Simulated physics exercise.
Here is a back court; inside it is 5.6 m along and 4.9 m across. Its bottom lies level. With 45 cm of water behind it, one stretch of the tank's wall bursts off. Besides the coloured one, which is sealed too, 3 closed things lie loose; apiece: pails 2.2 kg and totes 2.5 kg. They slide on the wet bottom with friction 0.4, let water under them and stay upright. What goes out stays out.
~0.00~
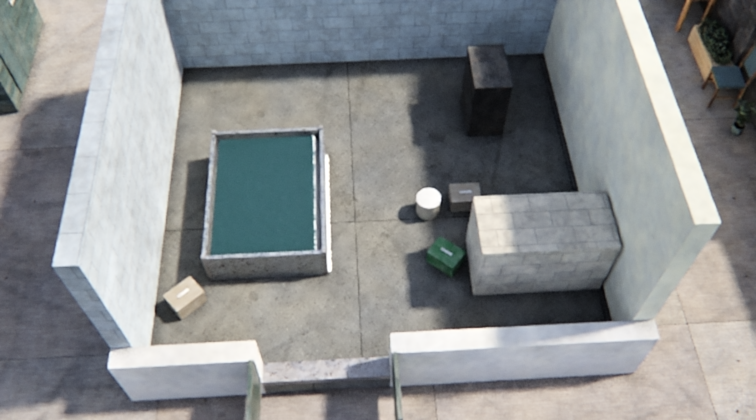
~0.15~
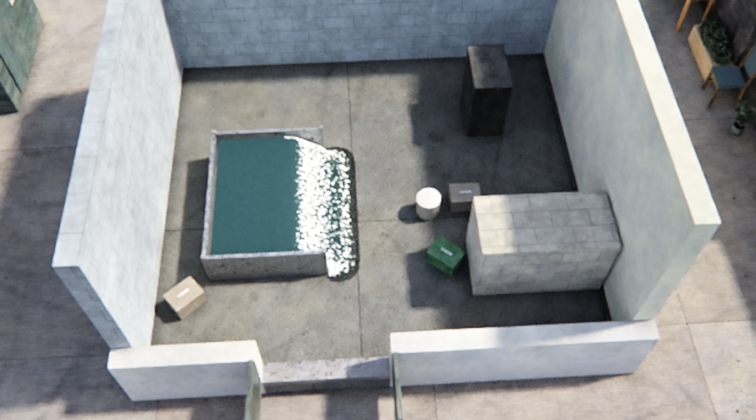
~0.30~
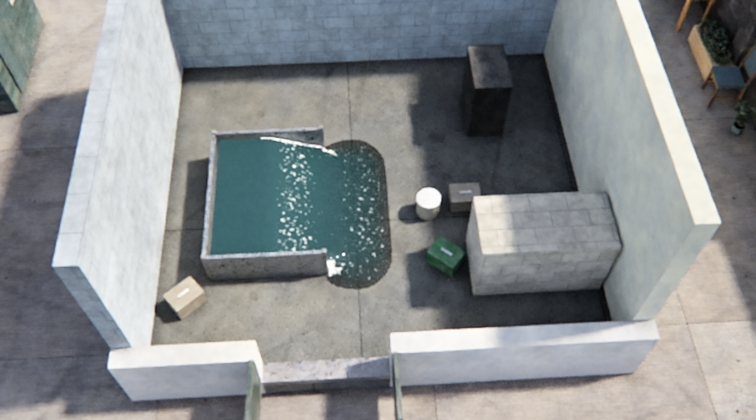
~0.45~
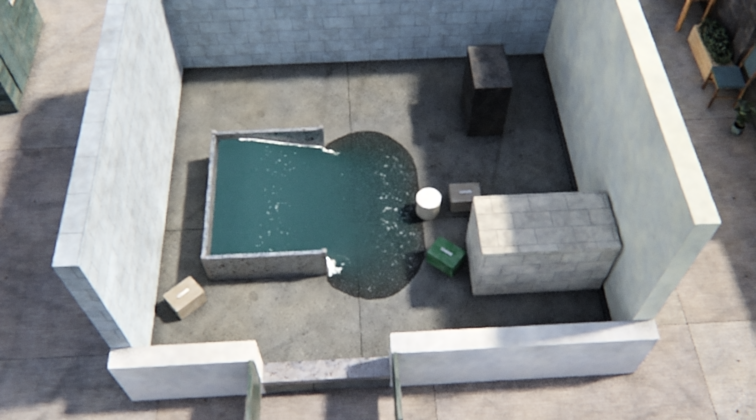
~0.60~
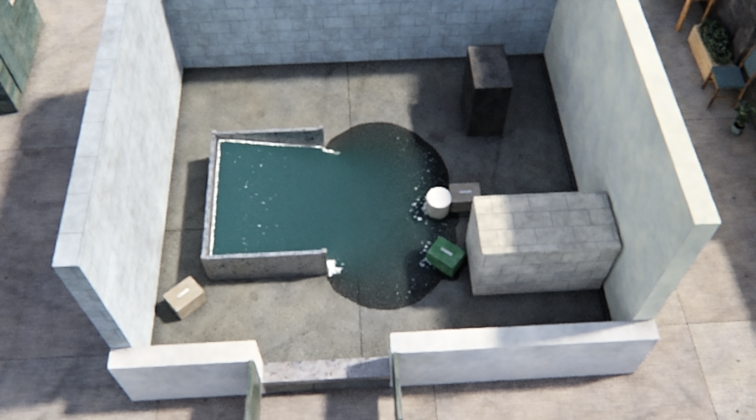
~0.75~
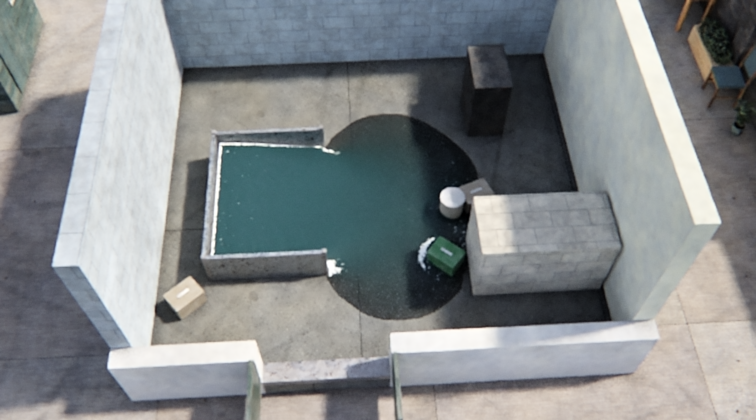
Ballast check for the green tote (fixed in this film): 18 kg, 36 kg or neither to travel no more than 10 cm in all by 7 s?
Verdict: Only the larger load is enough.
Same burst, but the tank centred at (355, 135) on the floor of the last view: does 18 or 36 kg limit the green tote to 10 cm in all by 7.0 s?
In that case the lower weight is enough.
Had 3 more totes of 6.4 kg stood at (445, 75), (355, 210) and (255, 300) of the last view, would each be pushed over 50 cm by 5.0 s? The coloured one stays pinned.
In turn: Past it, over, short of it.
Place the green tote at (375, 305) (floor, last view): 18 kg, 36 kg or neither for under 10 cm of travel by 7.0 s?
Either load holds.
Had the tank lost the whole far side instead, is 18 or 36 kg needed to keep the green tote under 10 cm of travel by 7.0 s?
In that case the lower weight is enough.
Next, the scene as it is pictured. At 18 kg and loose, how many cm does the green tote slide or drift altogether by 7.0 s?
About 80 cm.
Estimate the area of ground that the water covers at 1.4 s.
Roughly 13 m2.
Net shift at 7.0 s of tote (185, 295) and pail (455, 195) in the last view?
In that order: 0 cm, 100 cm.
After 1.4 s the green tote would be 6 cm from its start with 18 kg and 0 cm from its start with 36 kg; 10 cm of water round it then.
After 3.1 s the green tote would be 79 cm from its start with 18 kg and 0 cm from its start with 36 kg; 7 cm of water round it then.
After 4.9 s the green tote would be 80 cm from its start with 18 kg and 0 cm from its start with 36 kg; 6 cm of water round it then.
After 7.0 s the green tote would be 80 cm from its start with 18 kg and 0 cm from its start with 36 kg; 5 cm of water round it then.
